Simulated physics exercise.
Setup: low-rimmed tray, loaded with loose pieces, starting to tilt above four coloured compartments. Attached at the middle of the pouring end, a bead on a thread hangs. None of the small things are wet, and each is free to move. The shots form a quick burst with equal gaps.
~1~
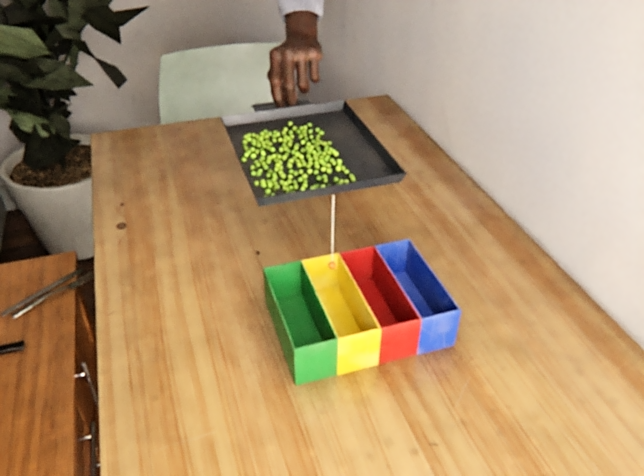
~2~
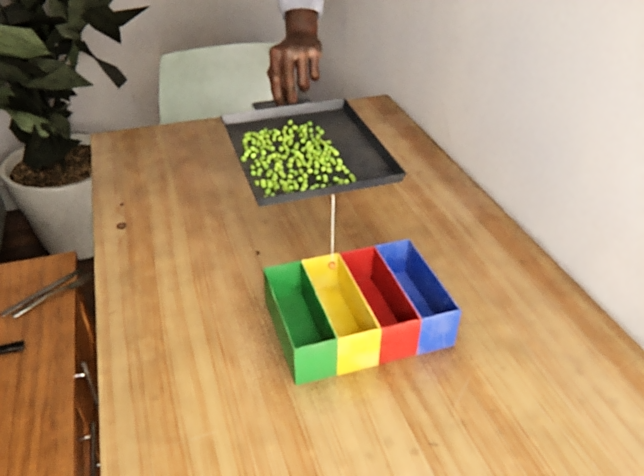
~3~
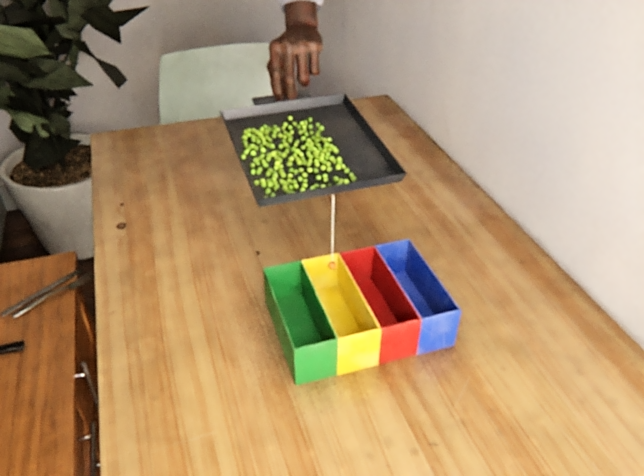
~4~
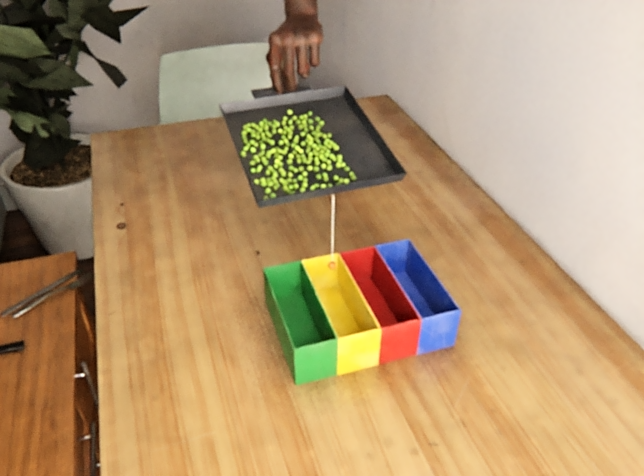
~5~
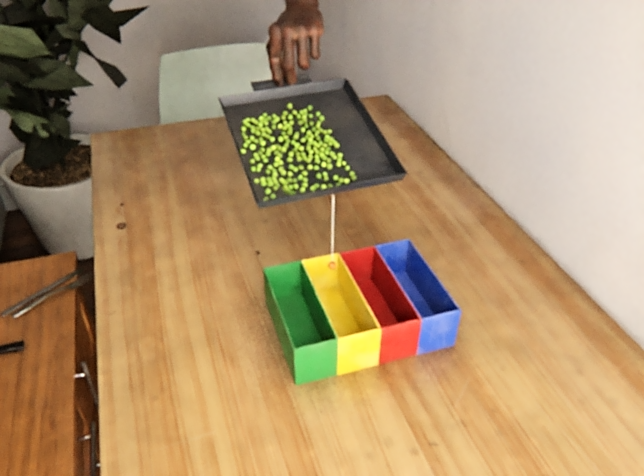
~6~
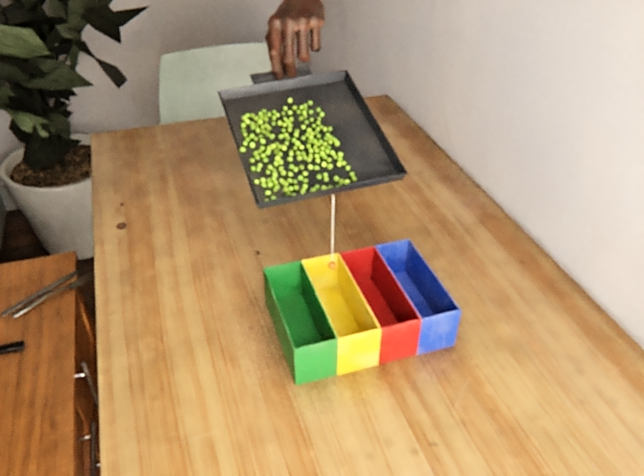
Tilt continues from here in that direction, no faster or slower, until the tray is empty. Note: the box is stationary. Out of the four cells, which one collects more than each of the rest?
The green cell collects the most.
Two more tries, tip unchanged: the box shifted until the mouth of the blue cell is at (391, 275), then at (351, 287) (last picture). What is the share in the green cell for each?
It comes to near 50 per cent the first time and near 0 per cent the second time.
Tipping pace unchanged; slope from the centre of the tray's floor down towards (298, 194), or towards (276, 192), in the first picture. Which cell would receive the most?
First: Green. Second: Green.
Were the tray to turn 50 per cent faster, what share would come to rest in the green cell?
Near 50 %.
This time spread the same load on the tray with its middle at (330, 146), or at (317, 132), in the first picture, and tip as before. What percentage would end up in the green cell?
Close to 40 and close to 40 per cent.
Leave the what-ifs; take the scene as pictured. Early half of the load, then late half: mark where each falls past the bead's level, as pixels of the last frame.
The first part passes (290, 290); everything after passes (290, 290).
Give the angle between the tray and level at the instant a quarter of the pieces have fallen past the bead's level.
About 80° of tilt.
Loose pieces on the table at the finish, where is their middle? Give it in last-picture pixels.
Centre, final frame: Roughly (235, 358).
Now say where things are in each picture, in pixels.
In the first frame, corners of the pouring end near (259, 196) and (402, 172), level; middle of the load near (295, 158), dried peas; bead on its thread near (332, 265); green cell near (317, 359); yellow cell near (359, 348); red cell near (400, 338); blue cell near (439, 329).
In the second frame, corners of the pouring end near (259, 197) and (402, 172), level; middle of the load near (295, 158).
In the third frame, corners of the pouring end near (259, 197) and (402, 172), tipped barely, lowest at the left corner; middle of the load near (295, 156).
In the fourth frame, corners of the pouring end near (259, 198) and (402, 172), tipped a little, lowest at the left corner; middle of the load near (295, 153).
In the fifth frame, corners of the pouring end near (259, 199) and (402, 171), tipped a little, lowest at the left corner; middle of the load near (295, 150).
In the sixth frame, corners of the pouring end near (259, 200) and (403, 171), tipped a little, lowest at the left corner; middle of the load near (295, 149); green cell near (317, 359); yellow cell near (359, 348); red cell near (400, 338); blue cell near (439, 329).
Shortly afterwards, tray tipped steeply; all but a few on the tray; only a few in the green cell; only a few falling or outside the box.
Next, tray tipped right over; a little on the tray; near a third in the green cell; near a quarter in the yellow cell; near a third falling or outside the box.
Some moments later, tray tipped past a quarter turn; near half in the green cell; near a quarter in the yellow cell; near a third falling or outside the box.
In the end, tray tipped past a quarter turn; near half in the green cell; near a quarter in the yellow cell; none at all in the red cell; none at all in the blue cell; near a third outside the box.
